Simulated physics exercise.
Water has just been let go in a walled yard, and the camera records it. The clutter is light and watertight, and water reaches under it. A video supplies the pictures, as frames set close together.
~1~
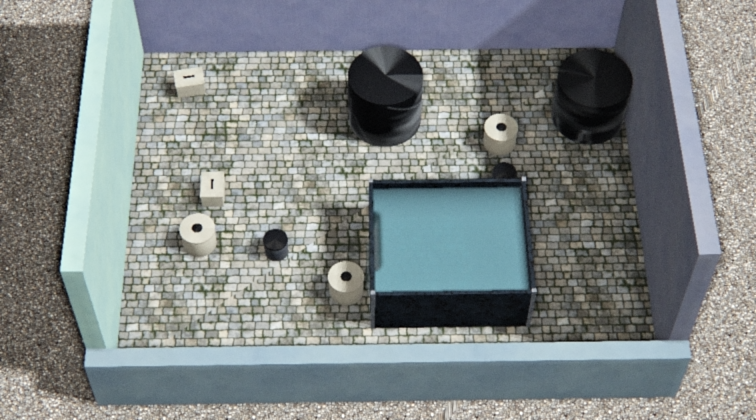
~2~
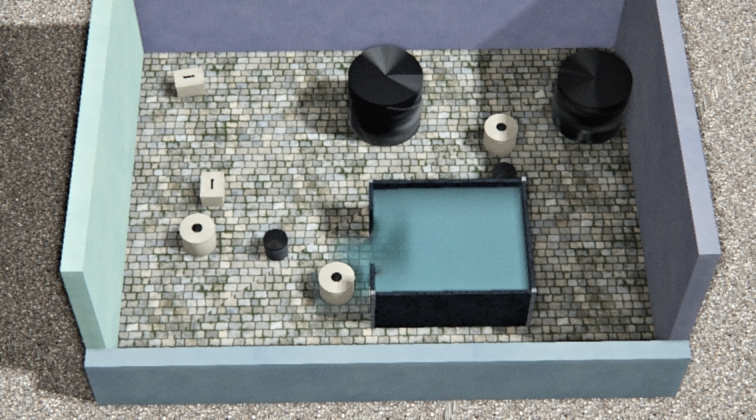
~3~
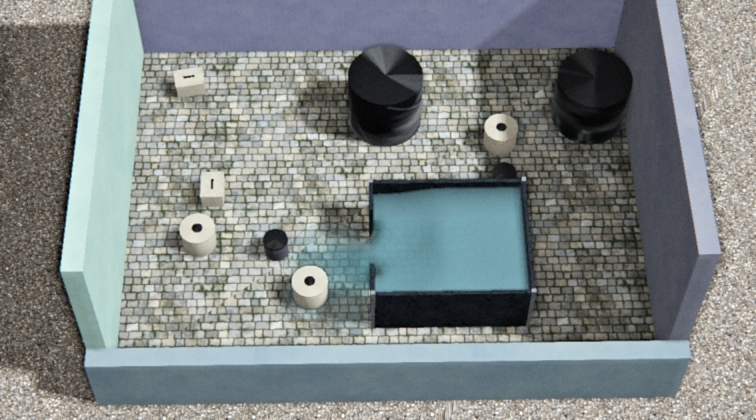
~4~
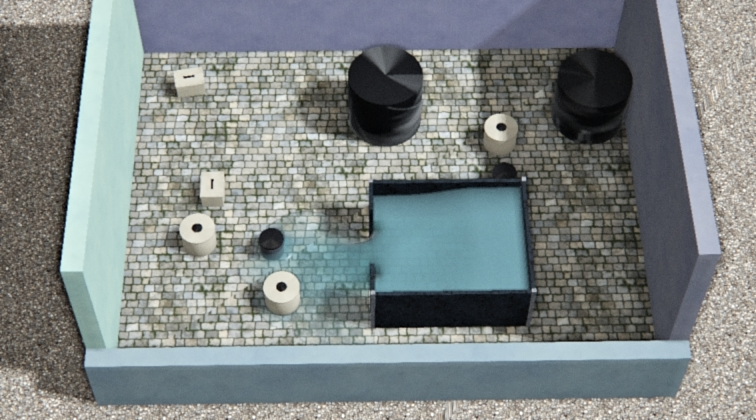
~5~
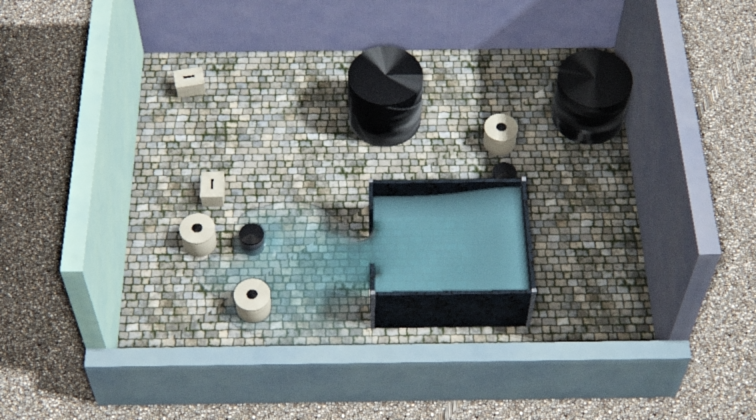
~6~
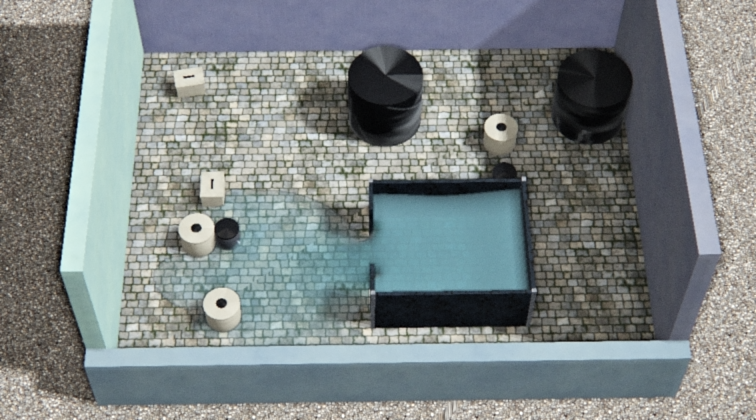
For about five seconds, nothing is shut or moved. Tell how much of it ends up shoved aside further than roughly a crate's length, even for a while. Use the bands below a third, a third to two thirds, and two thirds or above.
It falls two thirds or above.
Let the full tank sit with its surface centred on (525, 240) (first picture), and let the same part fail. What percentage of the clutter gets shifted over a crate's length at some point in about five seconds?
I reckon around 70 percent of them.
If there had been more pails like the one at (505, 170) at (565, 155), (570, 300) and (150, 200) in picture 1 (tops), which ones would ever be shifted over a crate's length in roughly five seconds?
Result by item: Stays where it is / stays where it is / gets dislodged.
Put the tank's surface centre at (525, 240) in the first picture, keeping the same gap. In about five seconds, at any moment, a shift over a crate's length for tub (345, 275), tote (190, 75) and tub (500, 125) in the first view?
In order: Went well off, went well off, remained close by.
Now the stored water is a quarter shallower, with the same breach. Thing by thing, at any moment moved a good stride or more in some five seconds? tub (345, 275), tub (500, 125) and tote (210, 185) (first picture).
The first reached the mark, the second stopped before it, the third reached the mark.
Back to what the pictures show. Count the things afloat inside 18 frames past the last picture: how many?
4 in all.
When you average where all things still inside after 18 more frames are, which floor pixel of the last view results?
Roughly (300, 141).
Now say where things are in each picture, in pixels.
A tub at (346, 276), on the bottom; a pail at (275, 239) rests on the ground; 0 of 7 have shifted, in the first picture.
A tub at (336, 277), on the bottom, close to its start; a pail at (275, 239) rests on the ground; 1 of 7 have shifted, in the second picture.
A tub at (310, 281), on the bottom, a stride from its start; a pail at (275, 239) rests on the ground; 1 of 7 have shifted, in the third picture.
A tub at (281, 287), on the bottom, a stride from its start; a pail at (271, 238) rests on the ground, close to its start; 2 of 7 have shifted, in the fourth picture.
A tub at (252, 294), on the bottom, a stride from its start; a pail at (251, 234), on the bottom, a stride from its start; 2 of 7 have shifted, in the fifth picture.
A tub at (221, 303), on the bottom, far from its start; a pail at (227, 228) rests on the ground, a stride from its start; 2 of 7 have shifted, in the sixth picture.
A moment on, 2 of 7 are well off their spots; 0 afloat.
Next, 4 of 7 are well off their spots; 4 afloat.
Later, 5 of 7 are well off their spots; 4 afloat.
In the end, 5 of 7 are well off their spots, and 5 have been at some point; 3 afloat.
